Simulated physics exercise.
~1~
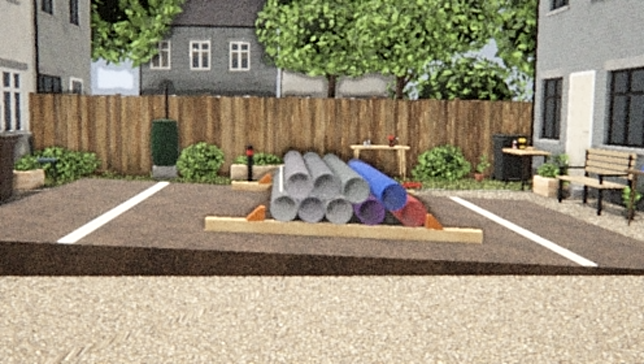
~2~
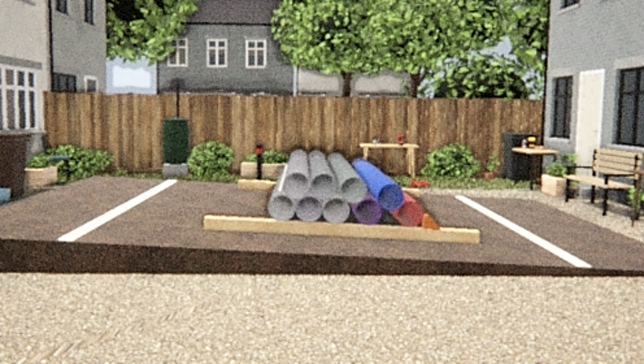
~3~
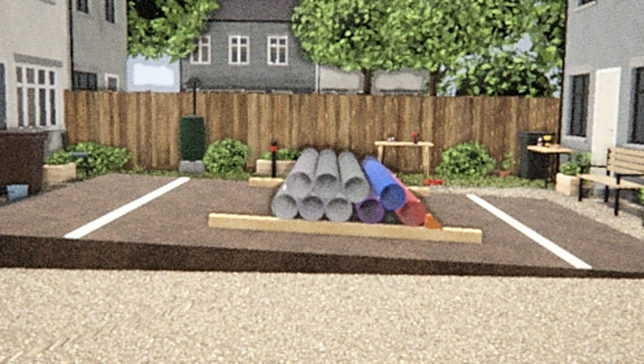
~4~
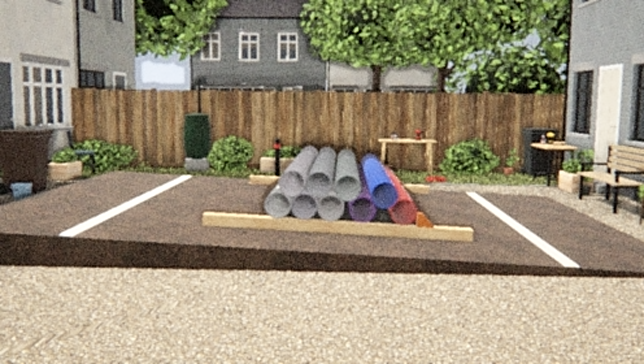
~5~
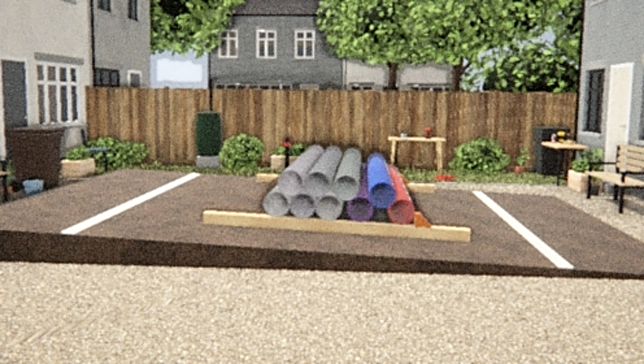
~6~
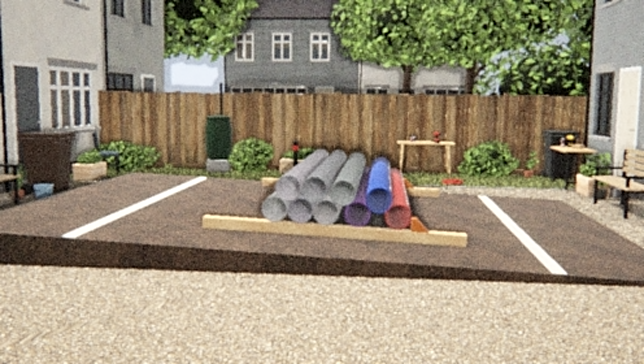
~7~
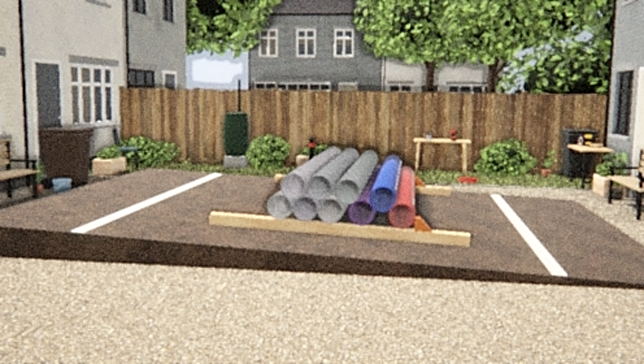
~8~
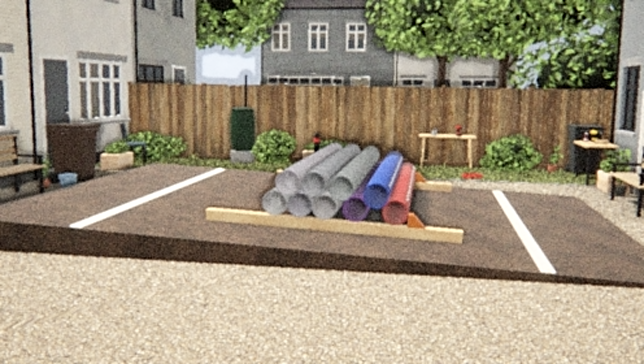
A stack of grey, purple, blue and red pipes stays still on timber bearers.
